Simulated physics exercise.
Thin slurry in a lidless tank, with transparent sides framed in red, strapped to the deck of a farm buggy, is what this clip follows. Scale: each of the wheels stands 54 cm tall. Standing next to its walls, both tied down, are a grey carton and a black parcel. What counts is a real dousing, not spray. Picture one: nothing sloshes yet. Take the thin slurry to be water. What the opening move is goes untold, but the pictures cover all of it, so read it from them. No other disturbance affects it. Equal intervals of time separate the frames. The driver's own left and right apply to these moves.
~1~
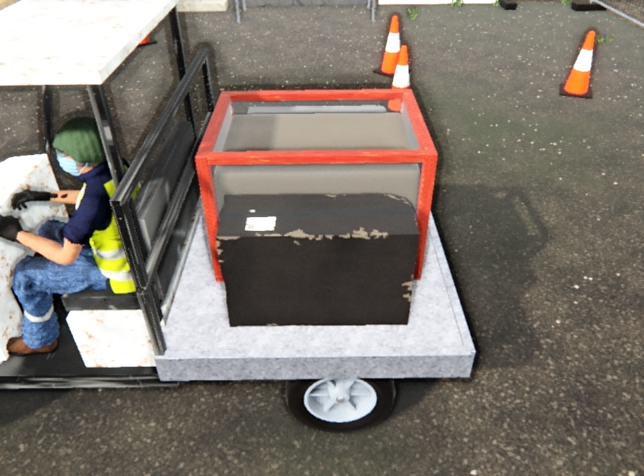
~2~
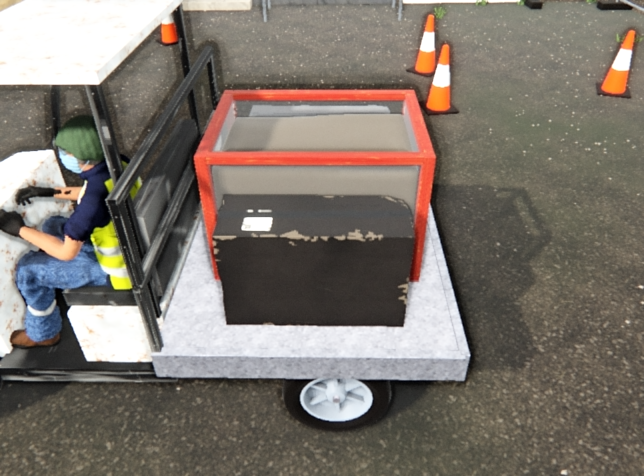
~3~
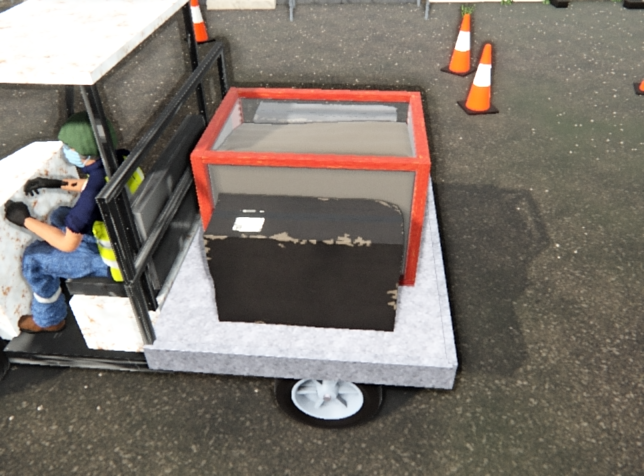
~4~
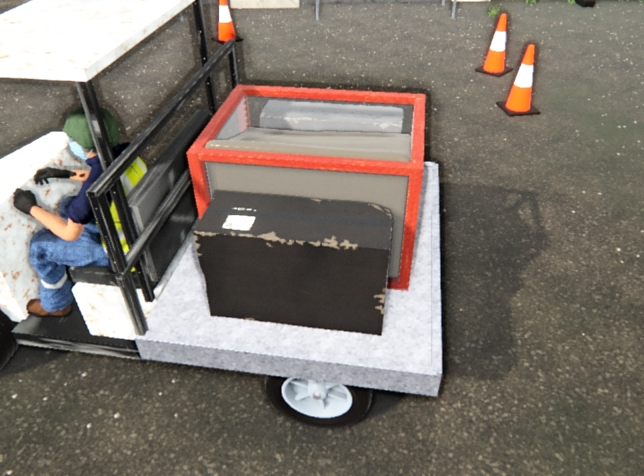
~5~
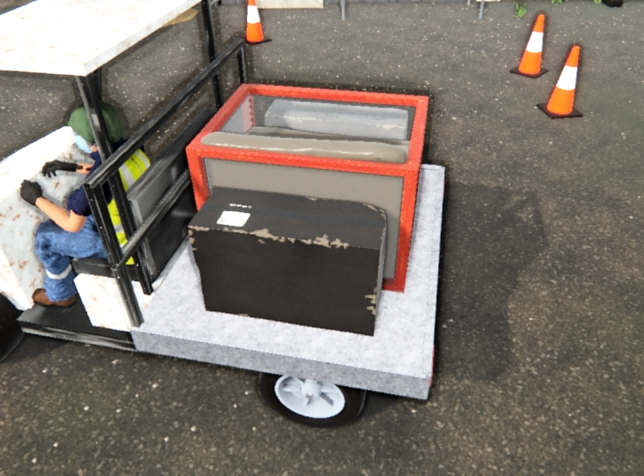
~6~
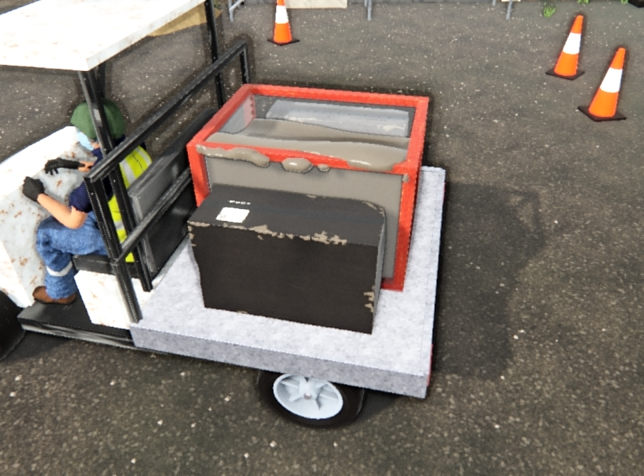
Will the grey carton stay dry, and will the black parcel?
Grey carton - missed. Black parcel - struck.
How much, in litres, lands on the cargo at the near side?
About 2 litres.
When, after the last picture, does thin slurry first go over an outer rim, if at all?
Liquid gets out at roughly 0.2 s.
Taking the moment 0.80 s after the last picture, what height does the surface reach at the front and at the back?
Some 54 cm in front and some 58 cm behind.
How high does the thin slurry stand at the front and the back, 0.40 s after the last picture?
The surface sits near 56 cm in front and near 54 cm at the rear.
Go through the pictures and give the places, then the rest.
In the first picture, the surface is at (244, 118) by the front wall; at (389, 117) by the back wall; it lies level with the rim line; the front is on the left, levels are read along the far wall; the grey carton stands at the far side; the black parcel stands at the near side; a wheel hub at (341, 407).
In the second picture, the surface is at (247, 125) by the front wall; at (391, 119) by the back wall; it climbs 5° towards the near side.
In the third picture, the surface is at (252, 126) by the front wall; at (394, 126) by the back wall; it climbs 10° towards the near side.
In the fourth picture, the surface is at (257, 131) by the front wall; at (397, 137) by the back wall; it climbs 22° towards the near side.
In the fifth picture, the surface is at (261, 131) by the front wall; at (398, 145) by the back wall; it climbs 26° towards the near side.
In the sixth picture, the surface is at (262, 125) by the front wall; at (399, 143) by the back wall; it climbs 20° towards the near side; a wheel hub at (306, 403).
Then, 0.40 s after the last picture, the surface is 56 cm up at the front and 54 cm at the back; 1 per cent is out, over the near side.
Then, 0.80 s after the last picture, the surface is 54 cm up at the front and 58 cm at the back; 1 per cent is out, over the near side.
Then, 1.30 s after the last picture, the surface is 53 cm up at the front and 54 cm at the back; 1 per cent is out, over the near side.
Then, 2.99 s after the last picture, 1 per cent is out, over the near side; the grey carton has caught a few drops and the black parcel 2 litres.
